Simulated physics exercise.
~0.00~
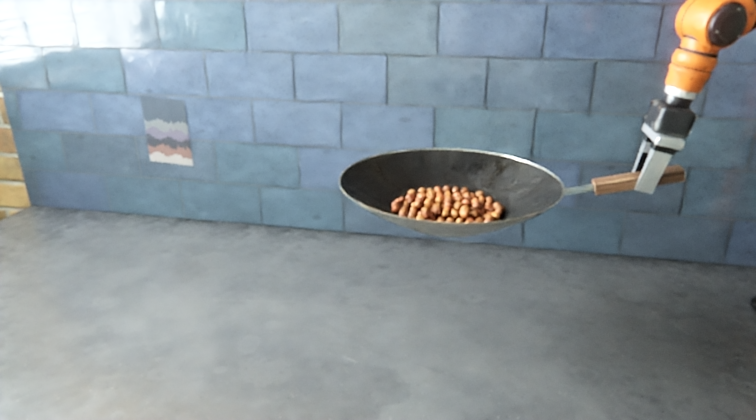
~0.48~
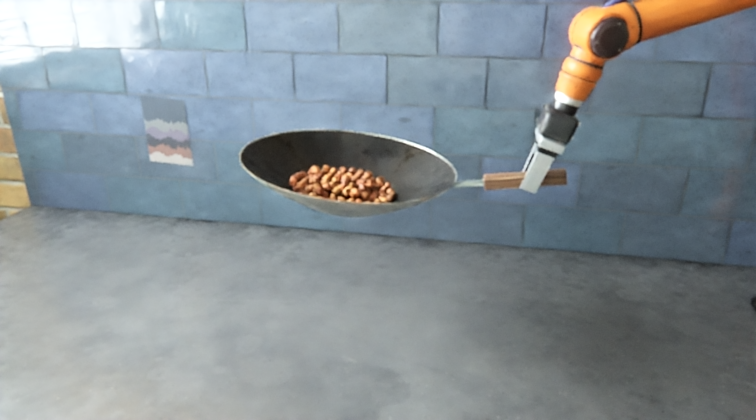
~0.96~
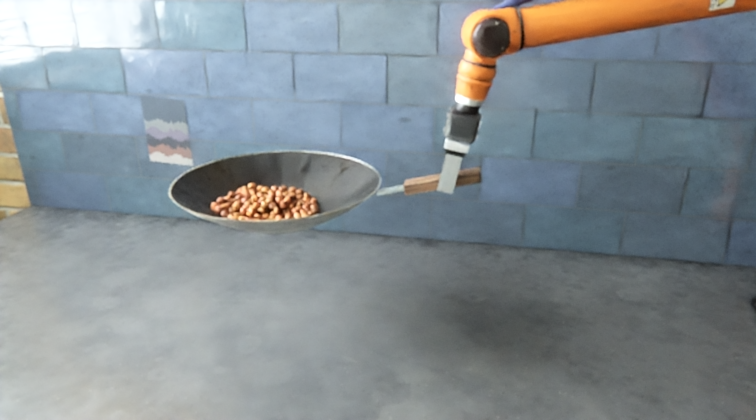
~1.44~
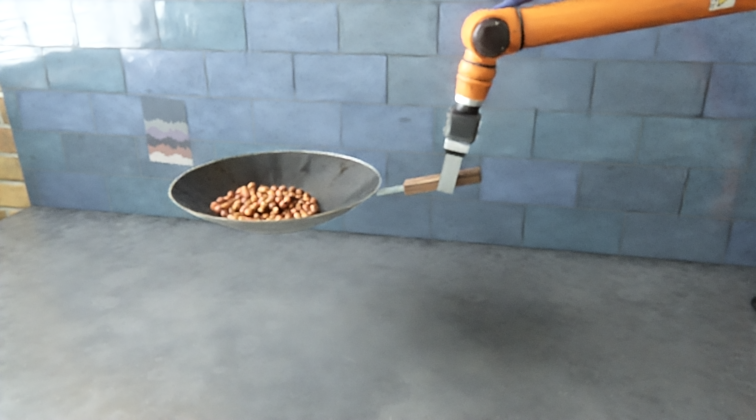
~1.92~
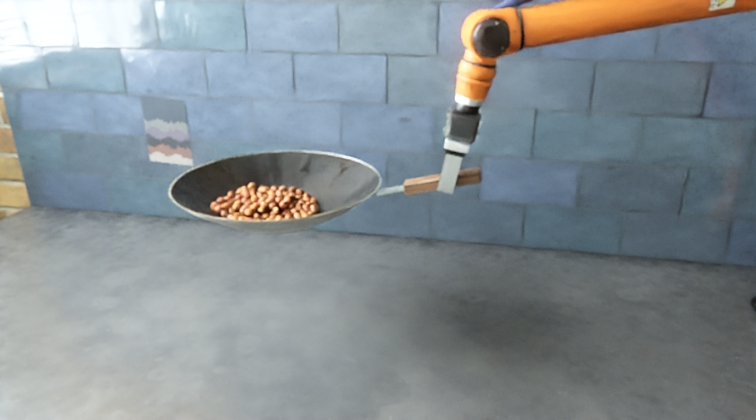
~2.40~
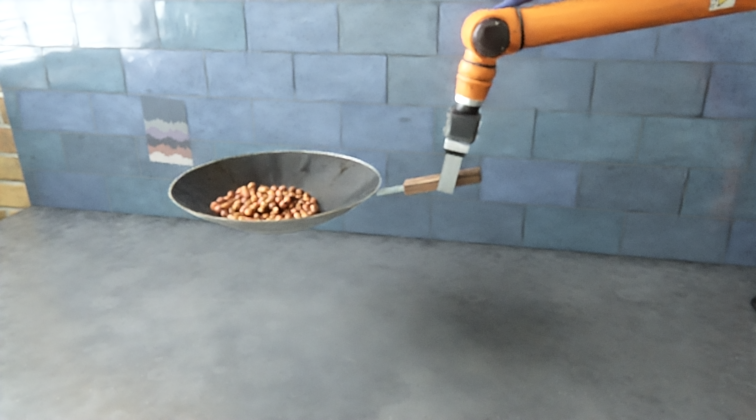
The video shows an orange robot arm holding a dark wok of hazelnuts by its wooden handle above a gray surface, against a blue tiled wall. The arm carries the wok to the left, tilting it slightly, then holds it level and still with the nuts remaining inside.
